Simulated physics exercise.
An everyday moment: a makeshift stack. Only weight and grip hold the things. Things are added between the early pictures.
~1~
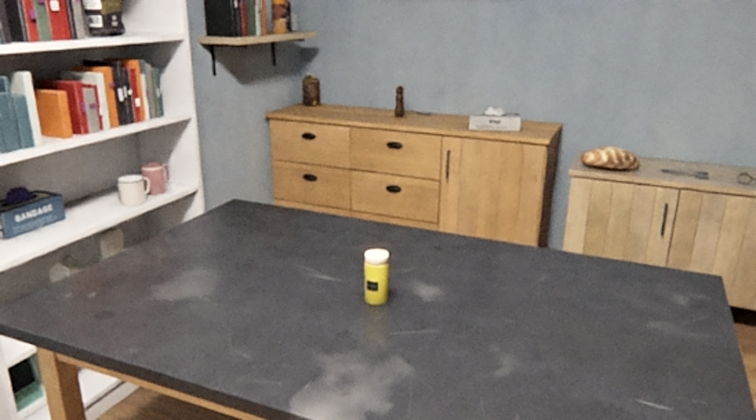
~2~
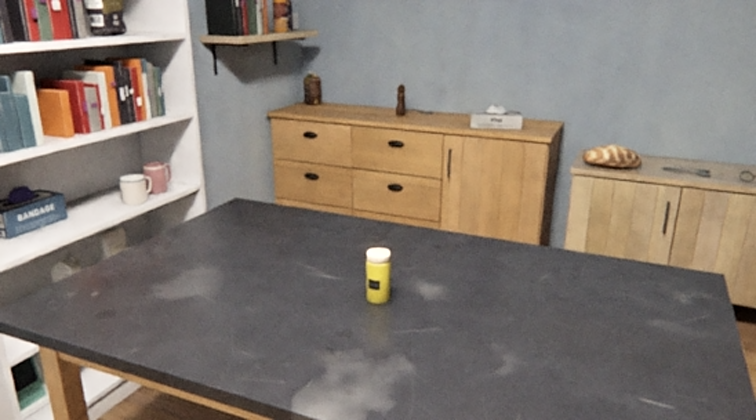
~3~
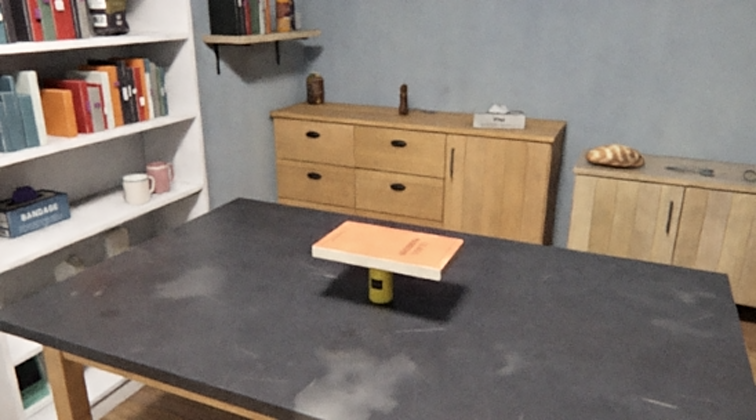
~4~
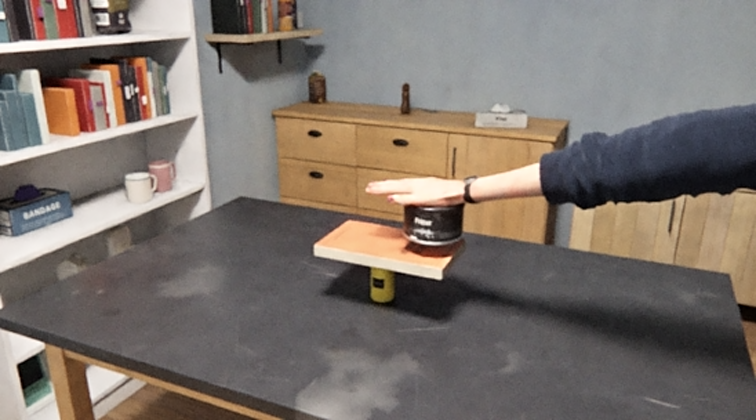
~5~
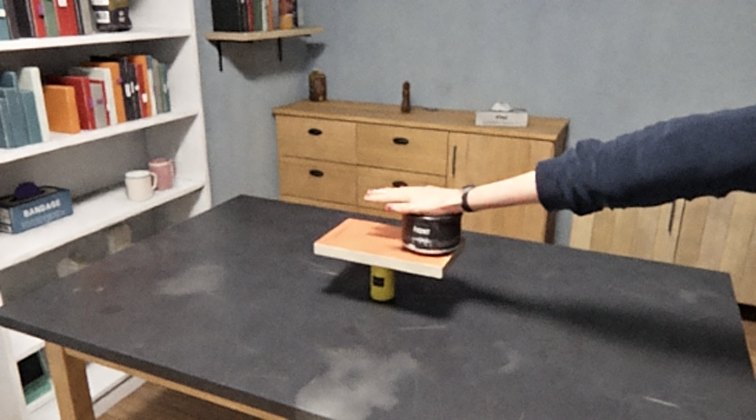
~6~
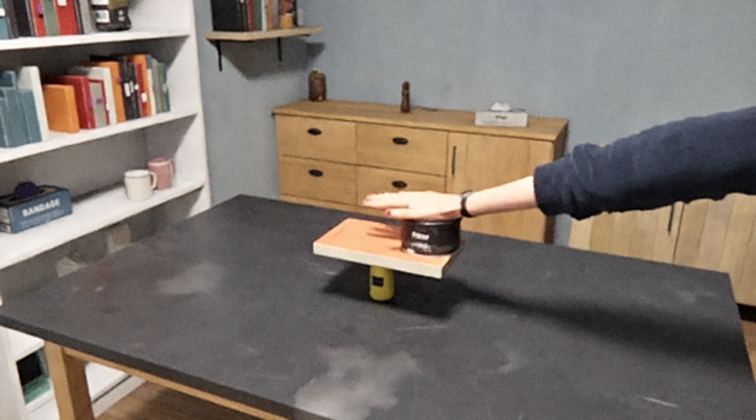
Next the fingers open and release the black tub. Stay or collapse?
The stack comes apart.
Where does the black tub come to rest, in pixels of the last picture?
Around (462, 284).
Then, 0.40 s on from there, black tub now fallen; orange book turned 49° from how it was put.
Then, 0.60 s on from there, orange book now fallen; yellow shaker shifted about its own width.
In the end, fallen, black tub and orange book; moved from the start, yellow shaker. At the end, from the last picture's camera, black tub near (462, 284). The stack gives way.
